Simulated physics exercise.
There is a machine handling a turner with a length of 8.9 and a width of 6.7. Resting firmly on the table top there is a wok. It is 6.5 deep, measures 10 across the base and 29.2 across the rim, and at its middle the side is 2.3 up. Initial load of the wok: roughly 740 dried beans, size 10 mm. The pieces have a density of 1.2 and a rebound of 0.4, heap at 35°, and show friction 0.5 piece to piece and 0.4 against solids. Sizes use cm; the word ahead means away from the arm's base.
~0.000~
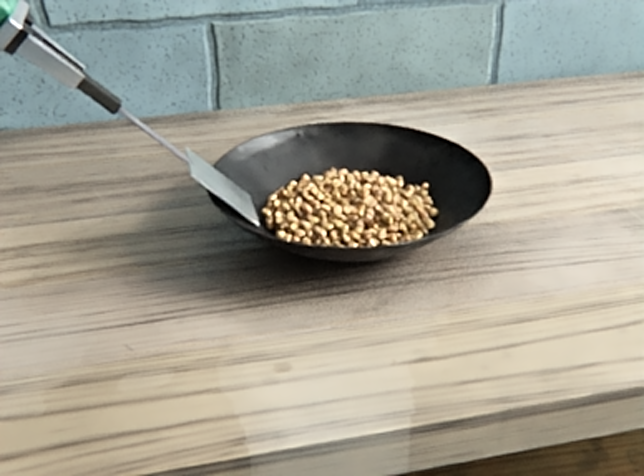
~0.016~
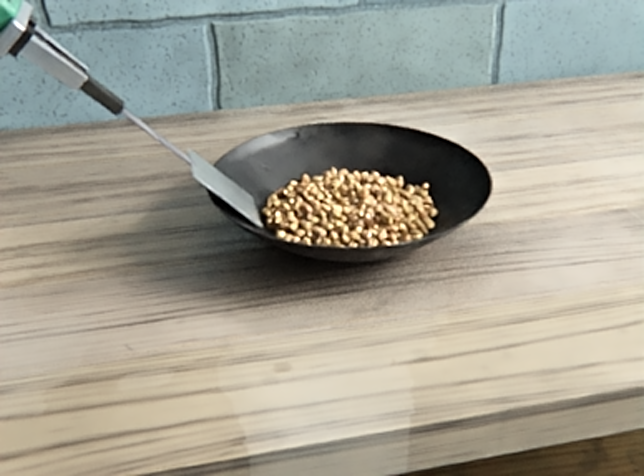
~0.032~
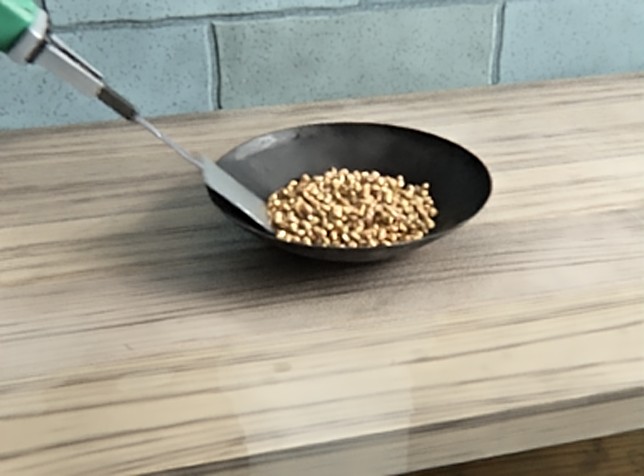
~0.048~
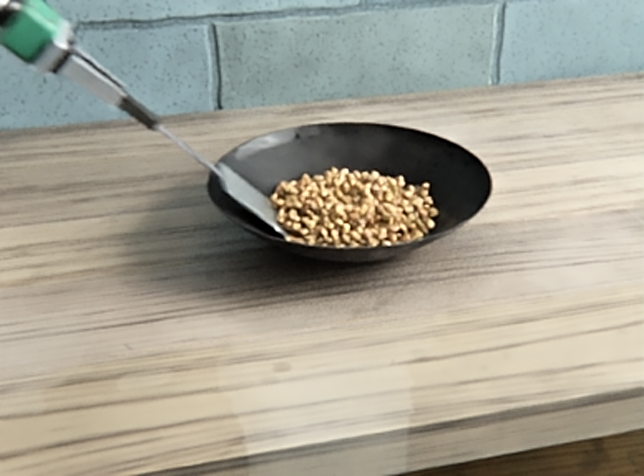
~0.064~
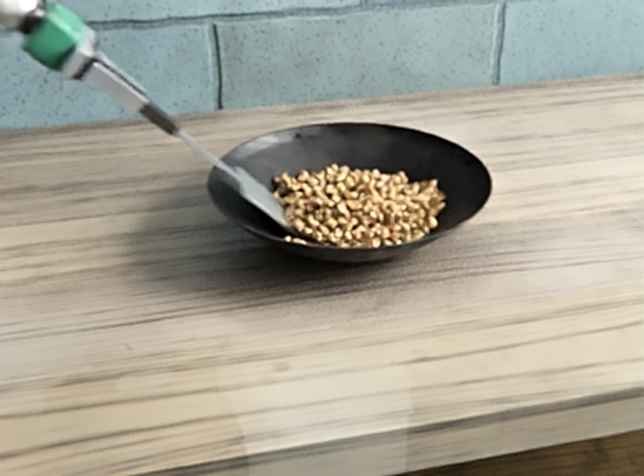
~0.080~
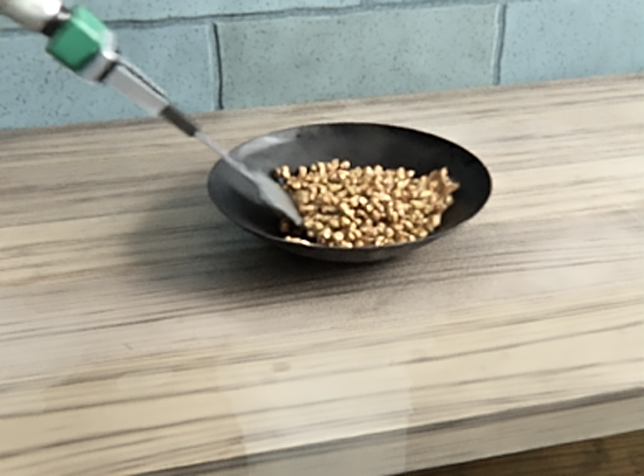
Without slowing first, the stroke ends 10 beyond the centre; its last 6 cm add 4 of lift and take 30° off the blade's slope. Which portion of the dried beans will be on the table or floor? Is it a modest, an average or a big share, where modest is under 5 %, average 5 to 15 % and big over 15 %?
Big.
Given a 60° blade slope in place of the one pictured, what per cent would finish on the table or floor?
That would leave close to 35 per cent on the table or floor.
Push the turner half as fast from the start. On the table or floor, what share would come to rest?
In that case some 10 per cent.
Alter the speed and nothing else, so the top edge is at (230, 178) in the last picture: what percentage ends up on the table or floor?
Roughly 20 per cent.
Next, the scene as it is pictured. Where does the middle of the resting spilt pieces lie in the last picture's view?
Near pixel (629, 191).
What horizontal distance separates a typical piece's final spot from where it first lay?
Somewhere around 5 centimetres, I'd say.
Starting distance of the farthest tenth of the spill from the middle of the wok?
I'd put it at about 50 centimetres.
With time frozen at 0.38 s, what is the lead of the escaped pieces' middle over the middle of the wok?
The distance is around 24 cm.
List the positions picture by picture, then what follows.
In the first picture, the turner top edge at (188, 161), sloping 46°; upper third of the load around (351, 204), from x 265 to 435, top at y 175; 735 in the wok.
In the second picture, the turner top edge at (191, 162), sloping 46°; upper third of the load around (351, 204), from x 265 to 435, top at y 175.
In the third picture, the turner top edge at (204, 168), sloping 46°; upper third of the load around (351, 204), from x 265 to 435, top at y 175.
In the fourth picture, the turner top edge at (222, 176), sloping 46°; upper third of the load around (347, 204), from x 275 to 435, top at y 175.
In the fifth picture, the turner top edge at (241, 181), sloping 46°; upper third of the load around (353, 200), from x 275 to 440, top at y 170.
In the sixth picture, the turner top edge at (259, 182), sloping 46°; upper third of the load around (357, 196), from x 275 to 455, top at y 165; 735 in the wok.
After 0.12 s, sloping 46°, highest piece 7 above the table; 735 in the wok.
After 0.16 s, sloping 38°, highest piece 8 above the table; 732 in the wok, 3 on the blade or in flight.
After 0.38 s, sloping 16°, highest piece 19 above the table; 488 in the wok, 104 on the table or floor, 143 on the blade or in flight.
After 1.43 s, sloping 16°, highest piece 5 above the table; 488 in the wok, 247 on the table or floor.
In the end, 488 in the wok, 247 on the table or floor. That is 34 % on the table or floor.
